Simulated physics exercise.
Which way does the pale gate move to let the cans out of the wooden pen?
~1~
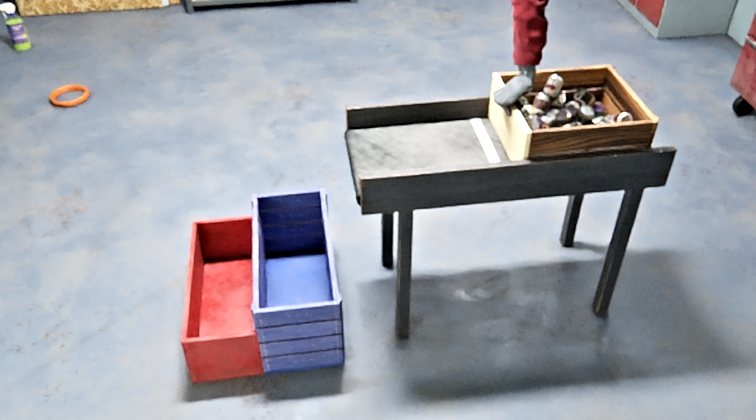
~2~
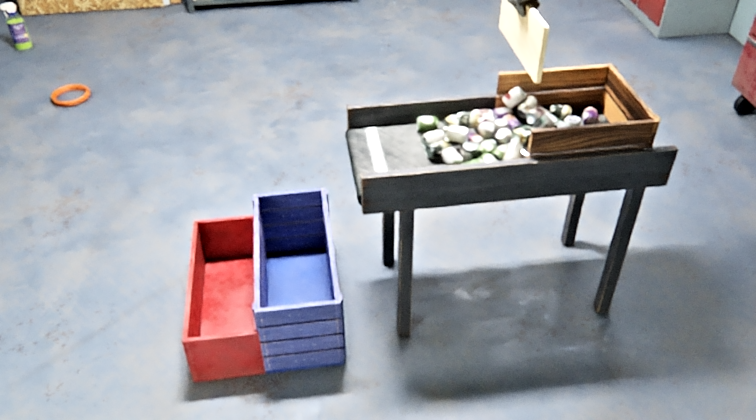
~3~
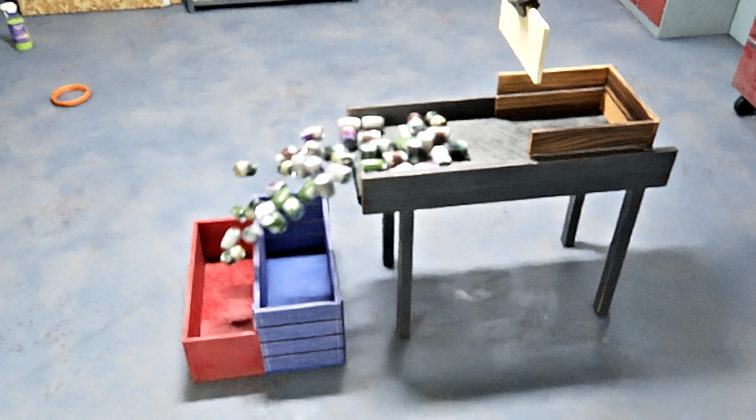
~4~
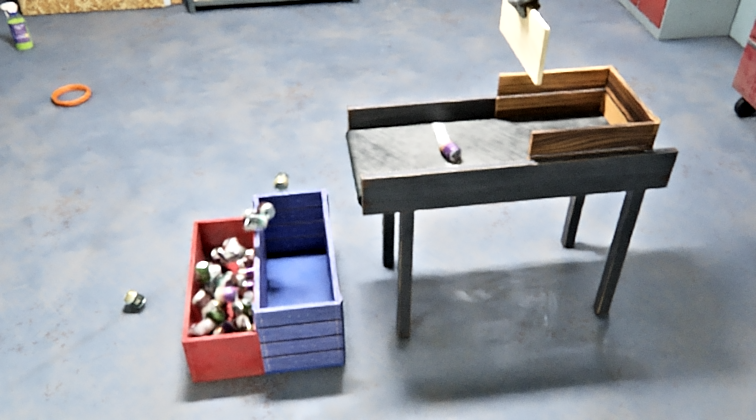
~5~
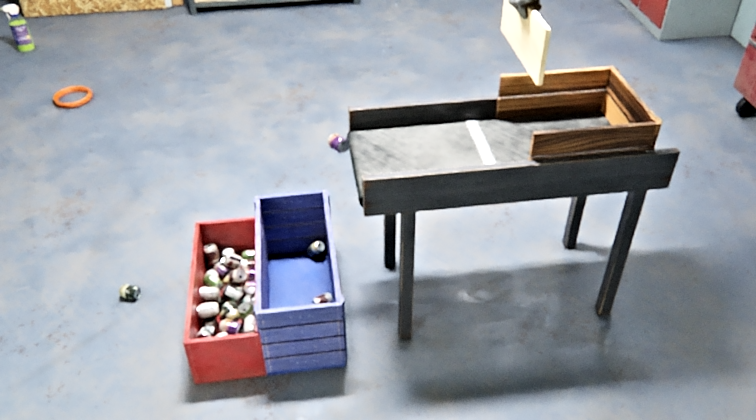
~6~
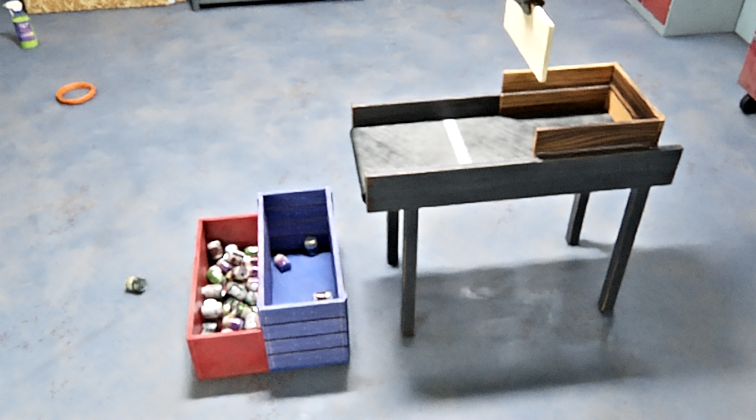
The gate moves up, away from the left end of the pen, and stays above it.
